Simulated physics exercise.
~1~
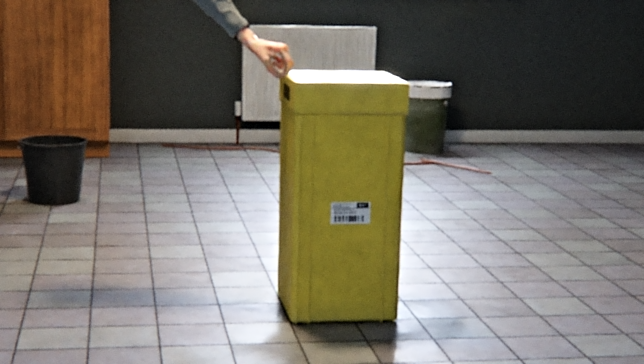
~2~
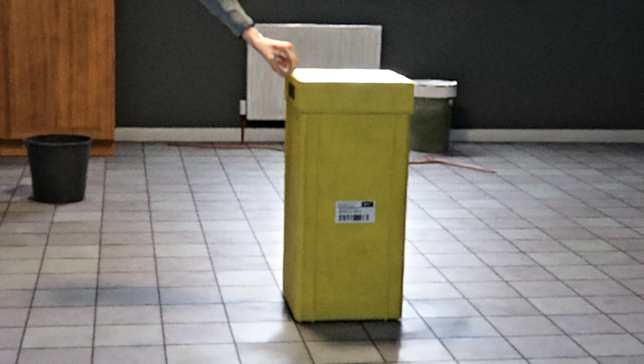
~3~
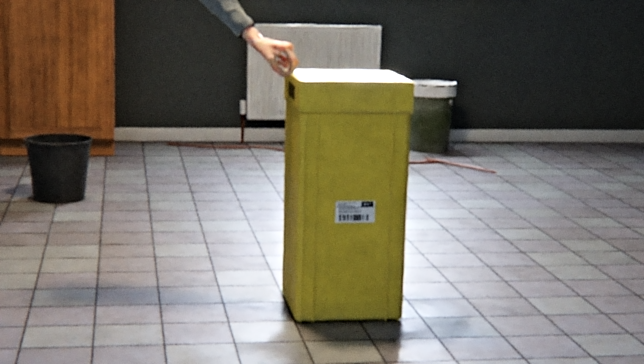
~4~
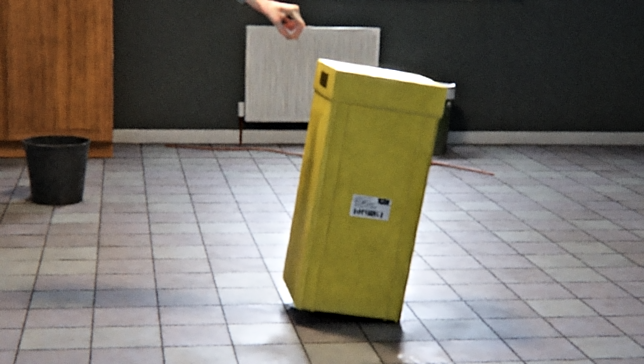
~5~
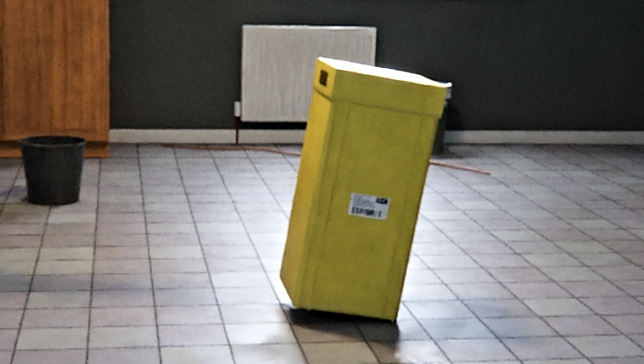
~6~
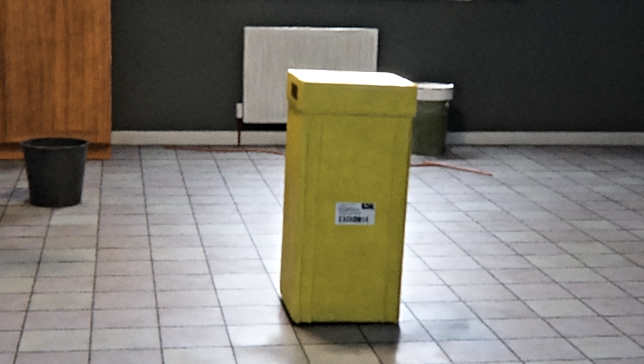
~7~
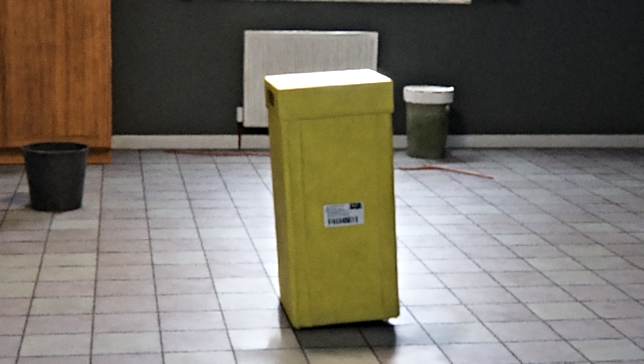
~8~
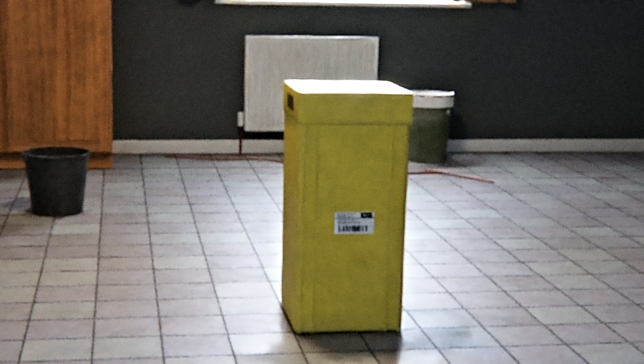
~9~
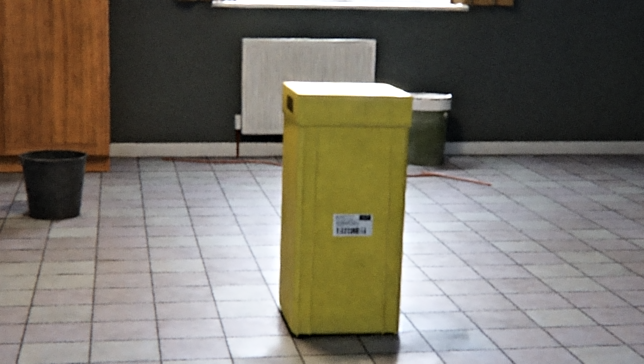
In the video, a hand at the top of a tall yellow tote on a tiled floor gives it a quick shove and withdraws as the tote tips to the right, then it rocks back leftward, wobbles slightly and settles upright on its base.
